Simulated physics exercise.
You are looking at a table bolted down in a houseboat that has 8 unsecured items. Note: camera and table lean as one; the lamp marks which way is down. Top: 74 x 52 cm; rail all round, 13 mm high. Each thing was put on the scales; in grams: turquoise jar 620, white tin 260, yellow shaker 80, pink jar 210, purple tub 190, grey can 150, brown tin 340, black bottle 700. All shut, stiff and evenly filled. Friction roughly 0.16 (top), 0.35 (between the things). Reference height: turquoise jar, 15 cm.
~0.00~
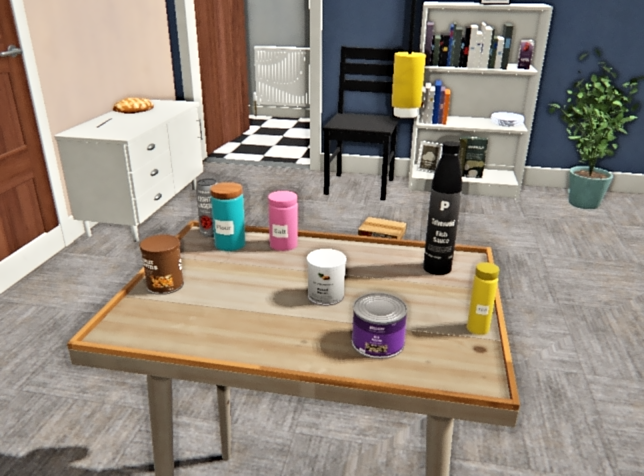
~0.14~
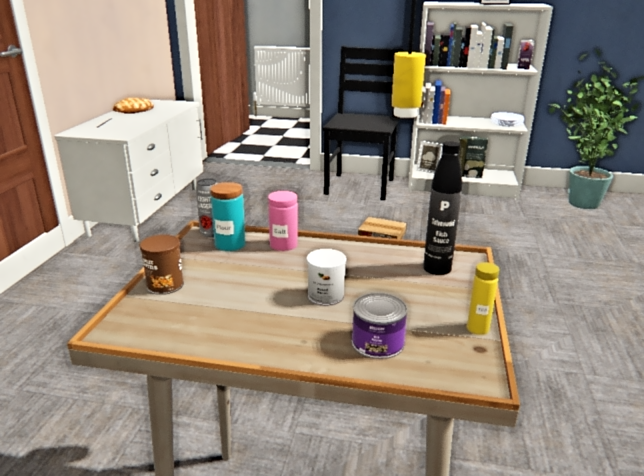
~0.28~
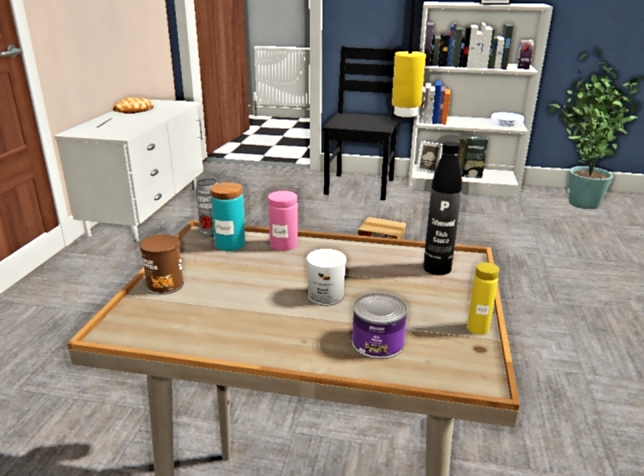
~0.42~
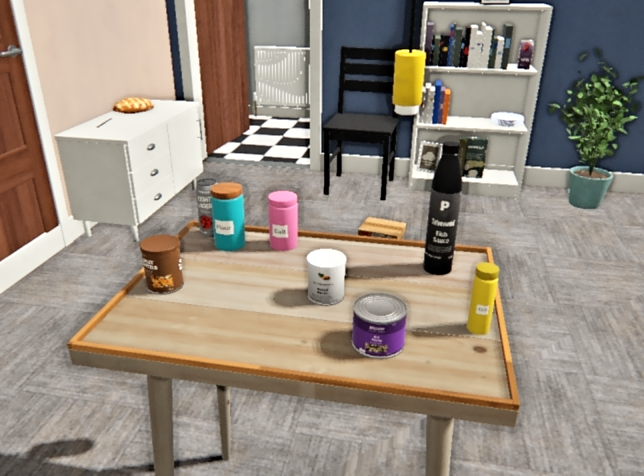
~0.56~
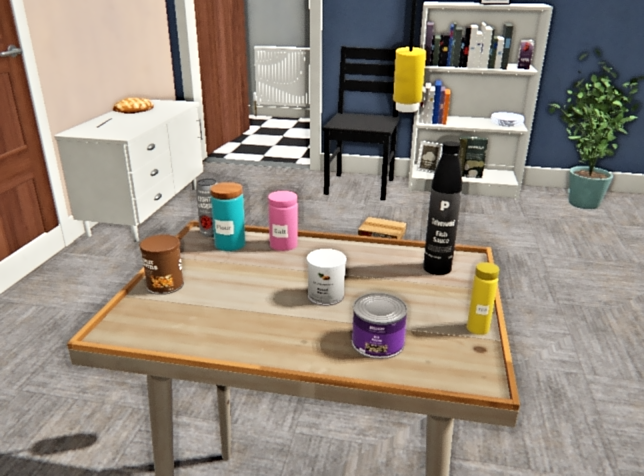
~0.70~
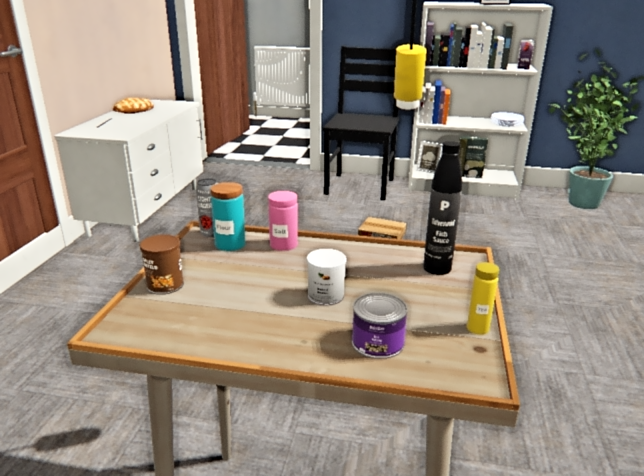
A pale wooden table with a raised orange-brown rim stands on a grey floor, seen from slightly above, with a white cabinet, black chair, bookshelf and plant behind. On it sit a brown tin, turquoise and pink jars, a white tin, a purple tub, a tall black bottle and a yellow shaker. Nothing on the table visibly shifts and the view holds steady, while a shadow at lower left changes shape.
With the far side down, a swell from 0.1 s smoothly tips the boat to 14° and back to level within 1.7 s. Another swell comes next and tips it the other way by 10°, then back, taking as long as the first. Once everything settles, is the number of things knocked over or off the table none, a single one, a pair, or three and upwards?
It is a single one.
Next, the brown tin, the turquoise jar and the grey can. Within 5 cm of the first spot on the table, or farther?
Well, the brown tin winds up somewhere else; the turquoise jar remains where it was; and the grey can remains where it was.
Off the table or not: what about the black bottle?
When everything stops, the black bottle is out of bounds.
After 1.10 s, heel 13°, far side down; turquoise jar 5° off its base near (235, 208); white tin moved 6 cm near (331, 263); black bottle moved 6 cm.
After 1.30 s, heel 9°, far side down; black bottle now off the table; white tin moved 11 cm near (336, 252); turquoise jar moved 4 cm near (234, 210).
After 1.50 s, heel 4°, far side down; white tin moved 16 cm near (339, 242); turquoise jar moved 4 cm near (234, 210); brown tin moved 20 cm.
After 1.80 s, boat level; white tin moved 18 cm near (340, 239); turquoise jar moved 4 cm near (234, 210); purple tub moved 20 cm.
In the end (4.0 s), off the table, black bottle; not toppled but over 5 cm from the start, white tin, yellow shaker, purple tub and brown tin; the other 3 under 5 cm from the start. In the last view, turquoise jar near (231, 214), white tin near (339, 243).
